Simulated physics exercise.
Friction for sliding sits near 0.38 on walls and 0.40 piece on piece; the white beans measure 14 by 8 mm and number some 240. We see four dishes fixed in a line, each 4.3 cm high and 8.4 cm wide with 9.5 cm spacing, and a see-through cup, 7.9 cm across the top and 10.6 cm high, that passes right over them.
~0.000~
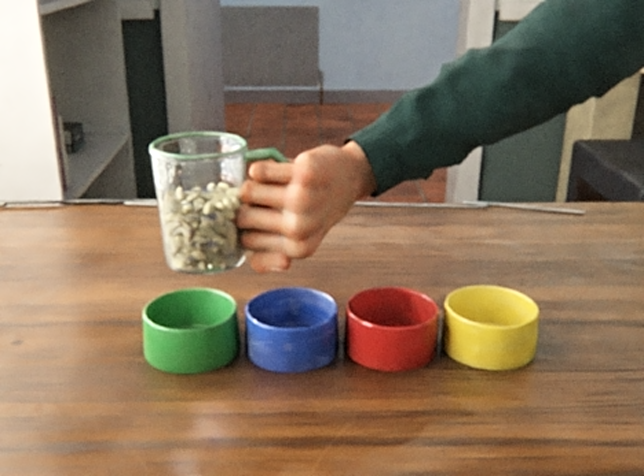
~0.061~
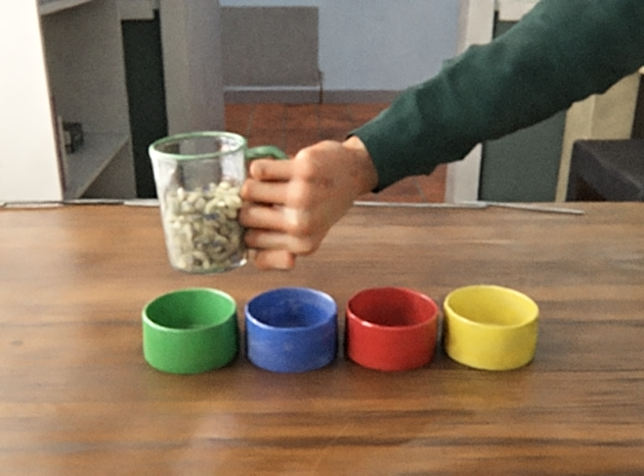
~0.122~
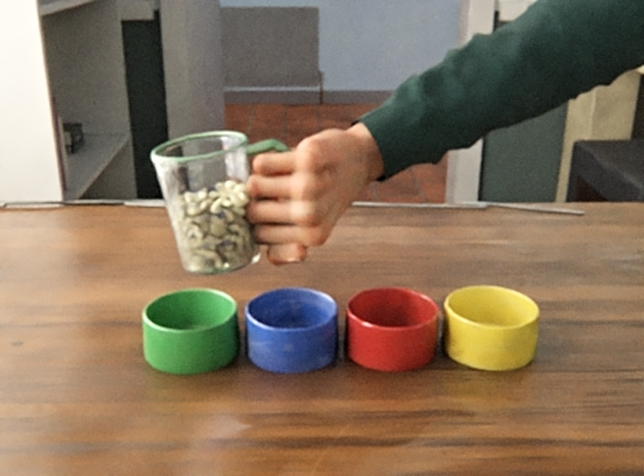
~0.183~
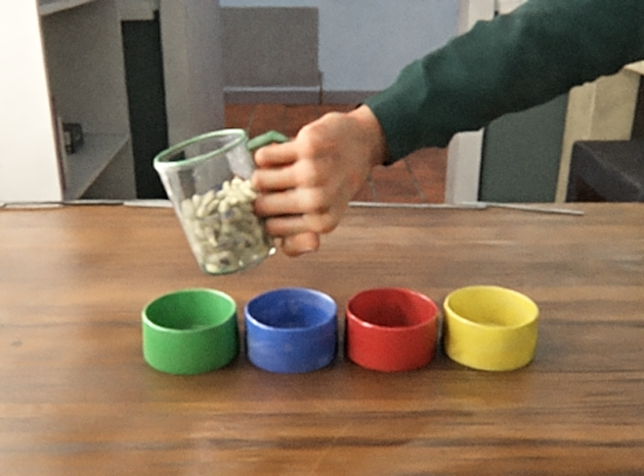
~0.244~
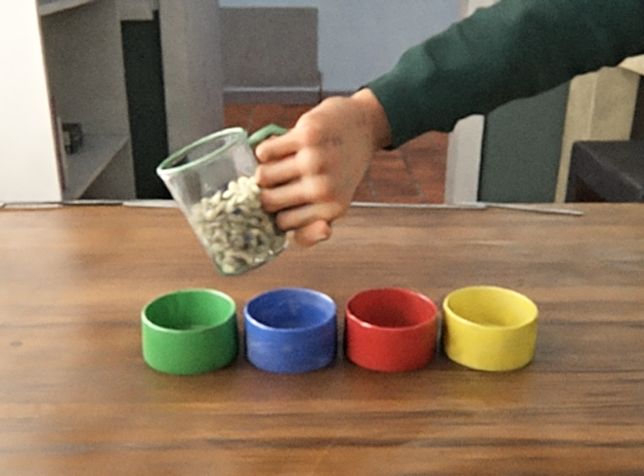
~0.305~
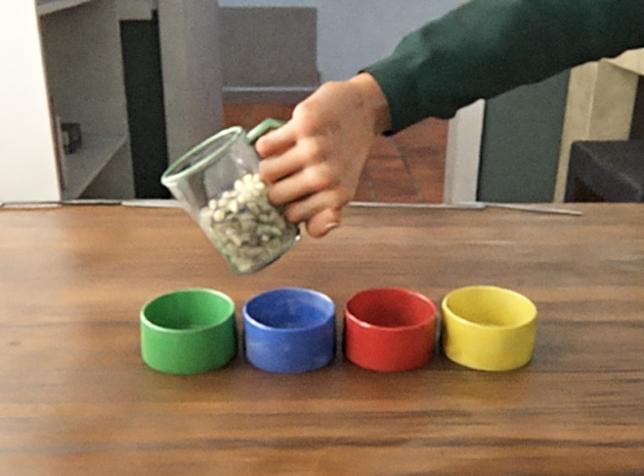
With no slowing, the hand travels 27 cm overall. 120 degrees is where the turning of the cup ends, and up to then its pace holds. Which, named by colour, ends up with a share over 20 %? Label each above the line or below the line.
Red dish: Below the line; blue dish: Above the line; green dish: Below the line; yellow dish: Below the line; counter: Below the line.
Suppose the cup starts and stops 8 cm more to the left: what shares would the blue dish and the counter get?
Then the blue dish would get 0 and the counter 10.
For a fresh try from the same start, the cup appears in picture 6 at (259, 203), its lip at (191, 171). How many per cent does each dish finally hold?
Dish by dish: Red 70 per cent, blue 0 per cent, green 0 per cent, yellow 0 per cent.
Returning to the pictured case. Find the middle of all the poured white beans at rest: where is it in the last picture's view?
I'd put it at about (294, 323).
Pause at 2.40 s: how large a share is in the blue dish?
About 90 percent.
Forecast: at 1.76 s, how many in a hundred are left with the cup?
Roughly 0 %.
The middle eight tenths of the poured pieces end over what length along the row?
It covers some 6 centimetres of the row.
After 1.18 s, tilt 120 degrees; cup holds 35 %, blue 60 %.
After 1.76 s, tilt 120 degrees; cup holds 0 %, blue 90 %.
After 2.40 s, tilt 120 degrees; cup holds 0 %, blue 90 %.
In the end, at 2.7 s, red 0 %, blue 90 %, green 0 %, yellow 0 %, counter 5 %.
